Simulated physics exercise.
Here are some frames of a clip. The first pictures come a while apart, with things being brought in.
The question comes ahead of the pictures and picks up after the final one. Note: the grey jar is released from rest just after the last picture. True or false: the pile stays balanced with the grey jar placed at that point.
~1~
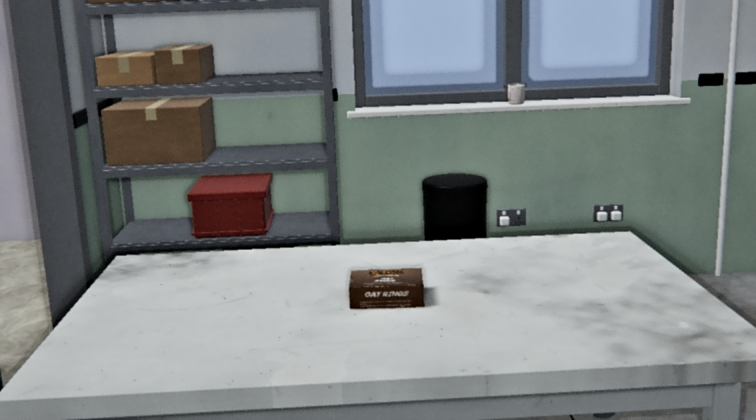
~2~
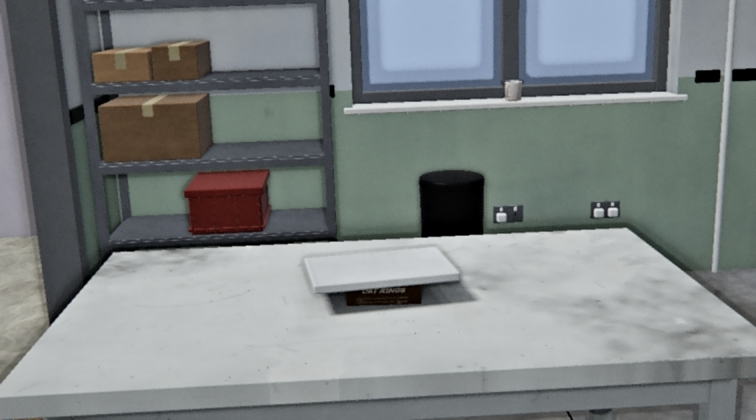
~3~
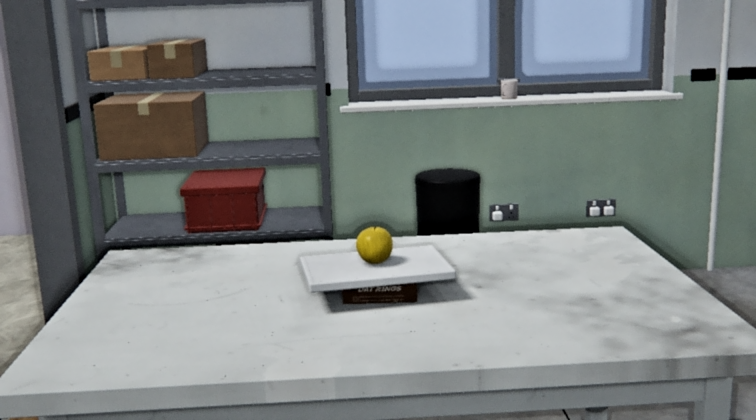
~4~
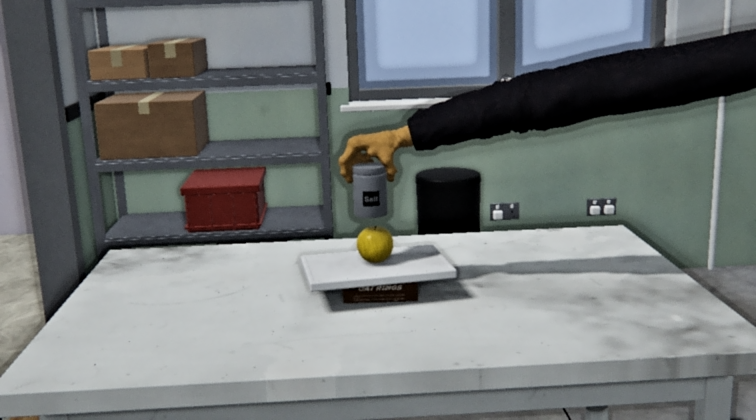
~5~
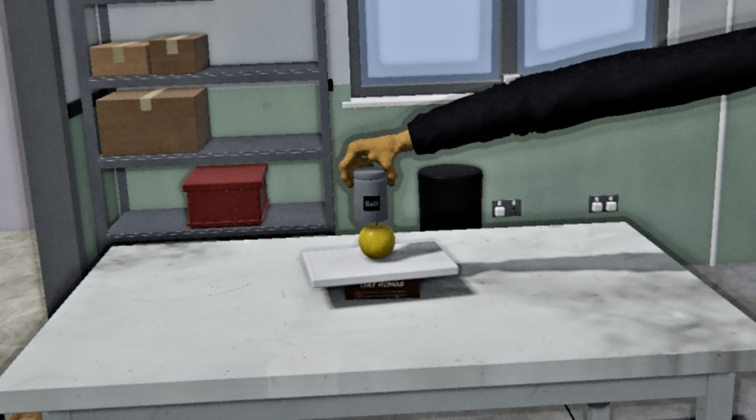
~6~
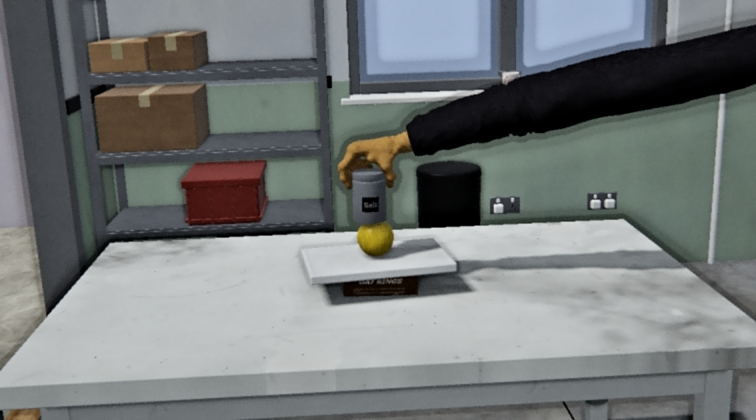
False.
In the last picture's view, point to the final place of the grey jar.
End position in the final view: Approximately (186, 282).
Then, 0.50 s after the last picture, grey jar now fallen.
Then, 0.70 s after the last picture, things are still on the move.
Then, 1.20 s after the last picture, as before.
At rest, fallen, grey jar; the other 3 in place. Seen from the same camera at the end, grey jar near (186, 282). The pile gives way.
